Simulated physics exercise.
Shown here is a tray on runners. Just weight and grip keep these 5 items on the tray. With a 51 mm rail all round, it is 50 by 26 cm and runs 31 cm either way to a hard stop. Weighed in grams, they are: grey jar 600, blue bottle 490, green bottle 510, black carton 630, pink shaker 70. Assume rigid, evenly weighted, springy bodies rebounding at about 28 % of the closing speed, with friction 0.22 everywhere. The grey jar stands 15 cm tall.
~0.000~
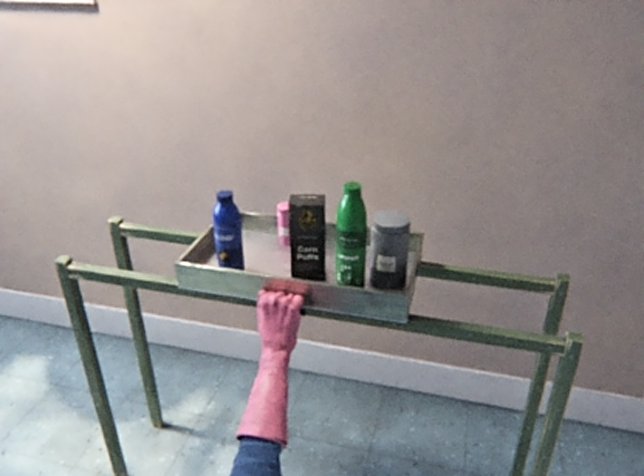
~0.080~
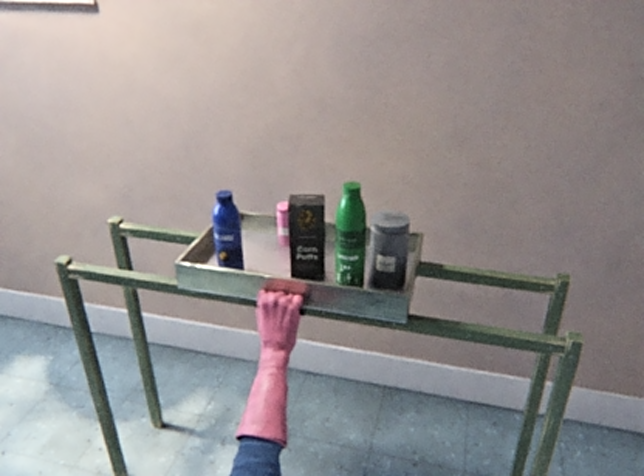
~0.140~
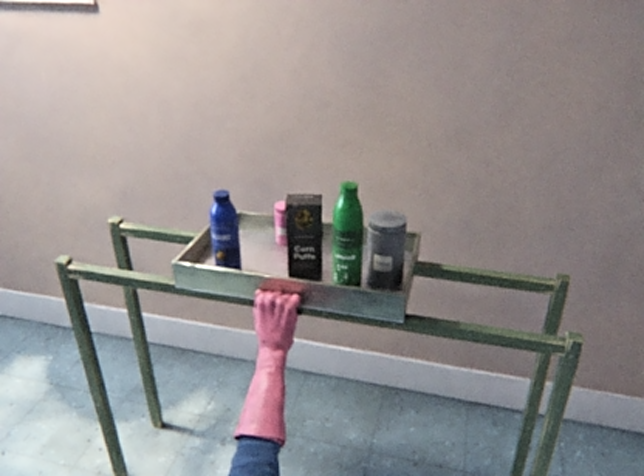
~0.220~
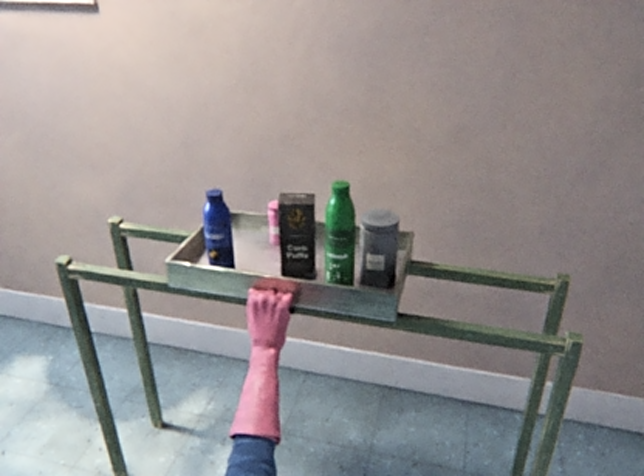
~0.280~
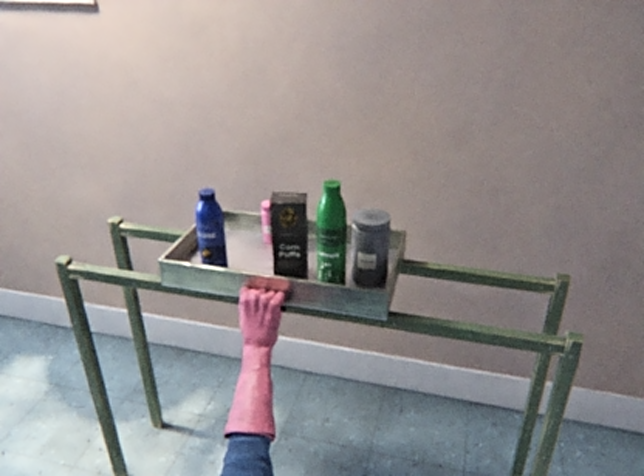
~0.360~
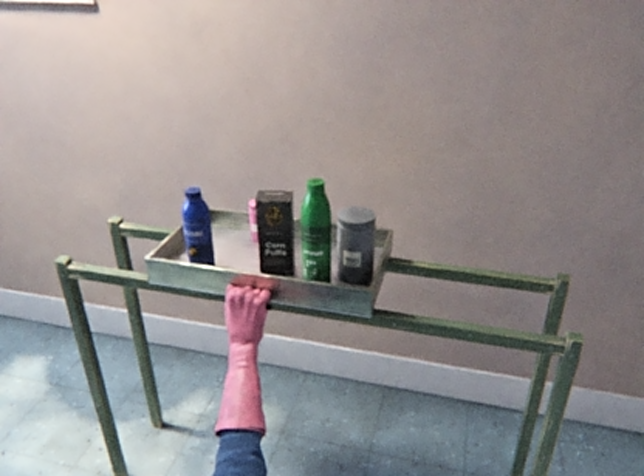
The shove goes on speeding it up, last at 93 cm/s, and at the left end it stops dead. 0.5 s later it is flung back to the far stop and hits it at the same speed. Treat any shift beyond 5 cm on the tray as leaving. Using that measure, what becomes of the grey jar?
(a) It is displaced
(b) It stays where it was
It stays where it was (b).
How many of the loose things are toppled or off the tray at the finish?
It adds up to 0.
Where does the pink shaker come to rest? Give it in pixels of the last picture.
It finishes around (428, 241).
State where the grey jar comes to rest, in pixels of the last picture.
Roughly (536, 268).
After 0.76 s, tray moved 31 cm left; grey jar slid 6 cm near (234, 230); pink shaker slid 6 cm; green bottle slid 6 cm.
After 1.06 s, tray moved 31 cm left; grey jar slid 19 cm near (183, 223); green bottle slid 19 cm; black carton slid 17 cm.
After 2.56 s, tray moved 31 cm right; grey jar slid 16 cm near (460, 258); green bottle slid 16 cm; black carton slid 14 cm.
After 2.76 s, tray moved 31 cm right; grey jar slid 4 cm near (520, 266); blue bottle leaning 5°; green bottle slid 4 cm.
At rest (3.3 s), not toppled but over 5 cm from the start, blue bottle; the other 4 in place, give or take 5 cm. Seen from the same camera at the end, grey jar near (536, 268).
